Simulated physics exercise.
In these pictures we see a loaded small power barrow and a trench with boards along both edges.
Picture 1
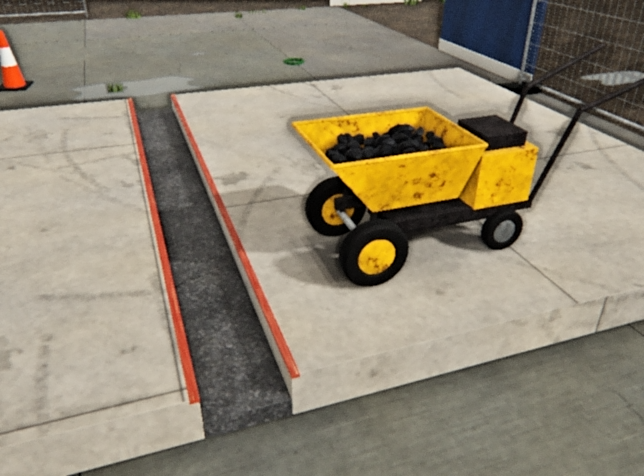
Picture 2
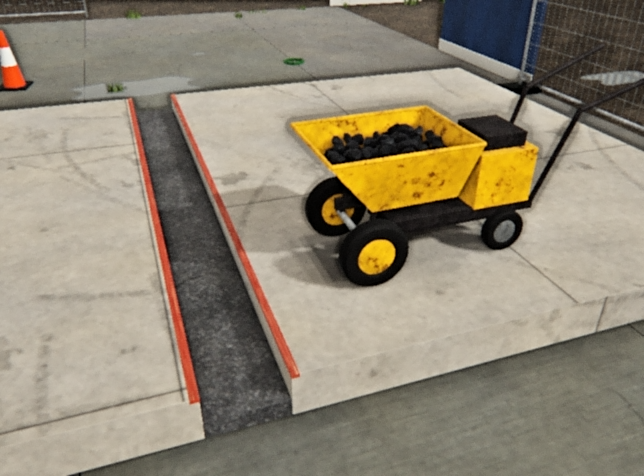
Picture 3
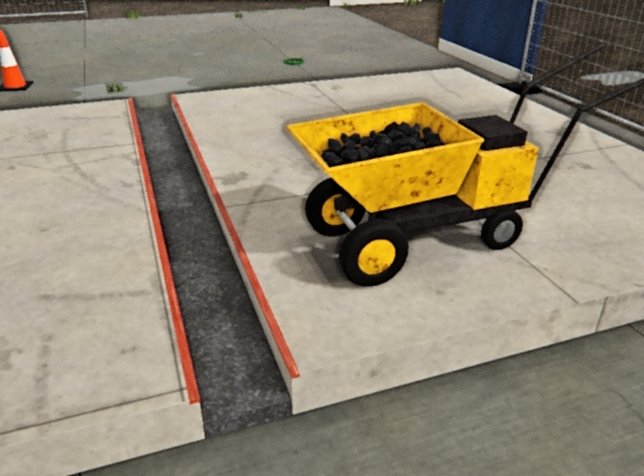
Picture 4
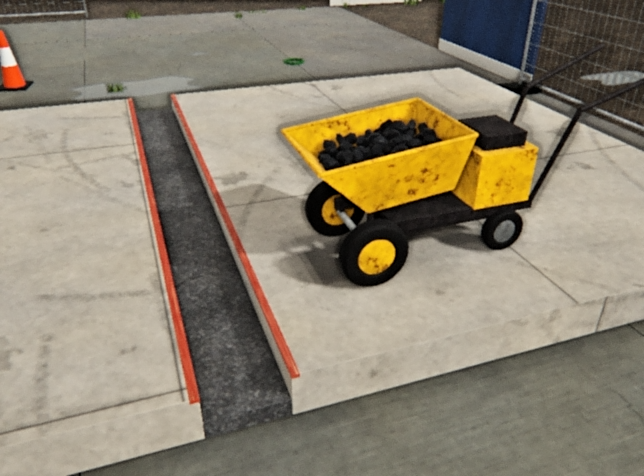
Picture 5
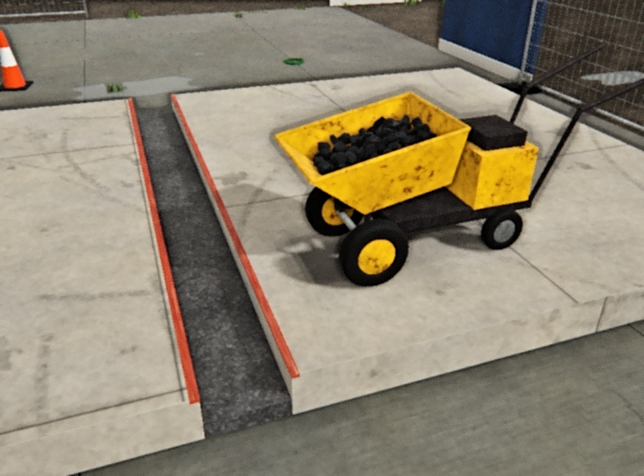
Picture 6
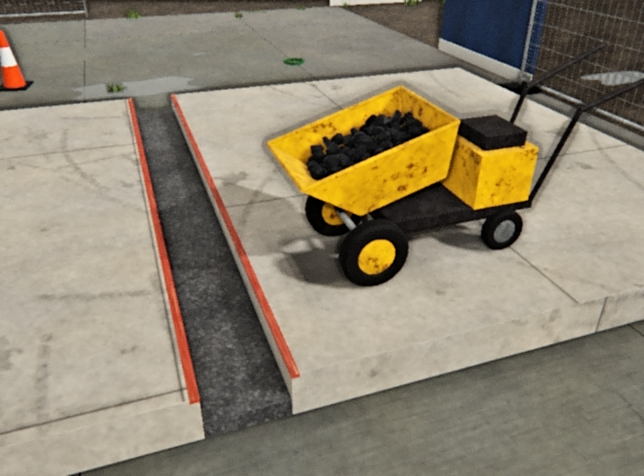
We see a yellow power barrow loaded with black lumps standing on pale concrete, to the right of a shallow trench with red-edged sides. Its skip gradually tilts forward to the left, the front lip lowering while the wheels stay still.
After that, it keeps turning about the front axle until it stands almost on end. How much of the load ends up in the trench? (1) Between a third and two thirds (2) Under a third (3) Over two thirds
The answer is 3.
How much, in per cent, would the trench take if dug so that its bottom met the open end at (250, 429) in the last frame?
I'd put it at some 100 in a hundred.
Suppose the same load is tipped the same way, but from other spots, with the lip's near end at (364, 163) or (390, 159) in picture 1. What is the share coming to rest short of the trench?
About 20 and 30 per cent.
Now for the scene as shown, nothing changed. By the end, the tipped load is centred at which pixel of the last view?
The centre comes to rest near (219, 294).
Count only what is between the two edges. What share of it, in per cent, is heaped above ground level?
Roughly 15 percent of them.
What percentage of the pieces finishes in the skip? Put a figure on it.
Roughly 15 %.
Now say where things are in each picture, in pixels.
In the first frame, lip of the skip at (333, 167), level; top of the load at (389, 144), lumps of coal; first edge of the trench at (277, 333); far edge at (184, 354), the trench over half as wide as the skip, and shallow for its width.
In the second frame, lip of the skip at (331, 168), level; top of the load at (407, 146).
In the third frame, lip of the skip at (327, 171), tipped barely; top of the load at (404, 144).
In the fourth frame, lip of the skip at (320, 176), tipped a little; top of the load at (407, 139).
In the fifth frame, lip of the skip at (312, 182), tipped a little; top of the load at (400, 136).
In the sixth frame, lip of the skip at (303, 191), tipped clearly; top of the load at (400, 137); first edge of the trench at (277, 333); far edge at (184, 354).
Soon, skip tipped steeply; all in the skip.
A while on, skip tipped right over; most in the skip; a stray few short of the trench; a small part in or heaped over the trench; a stray few falling.
Towards the end, skip tipped right over; about a quarter in the skip; a stray few short of the trench; most in or heaped over the trench; a stray few beyond it.
Finally, skip tipped right over; a small part in the skip; a stray few short of the trench; most in or heaped over the trench; a stray few beyond it.
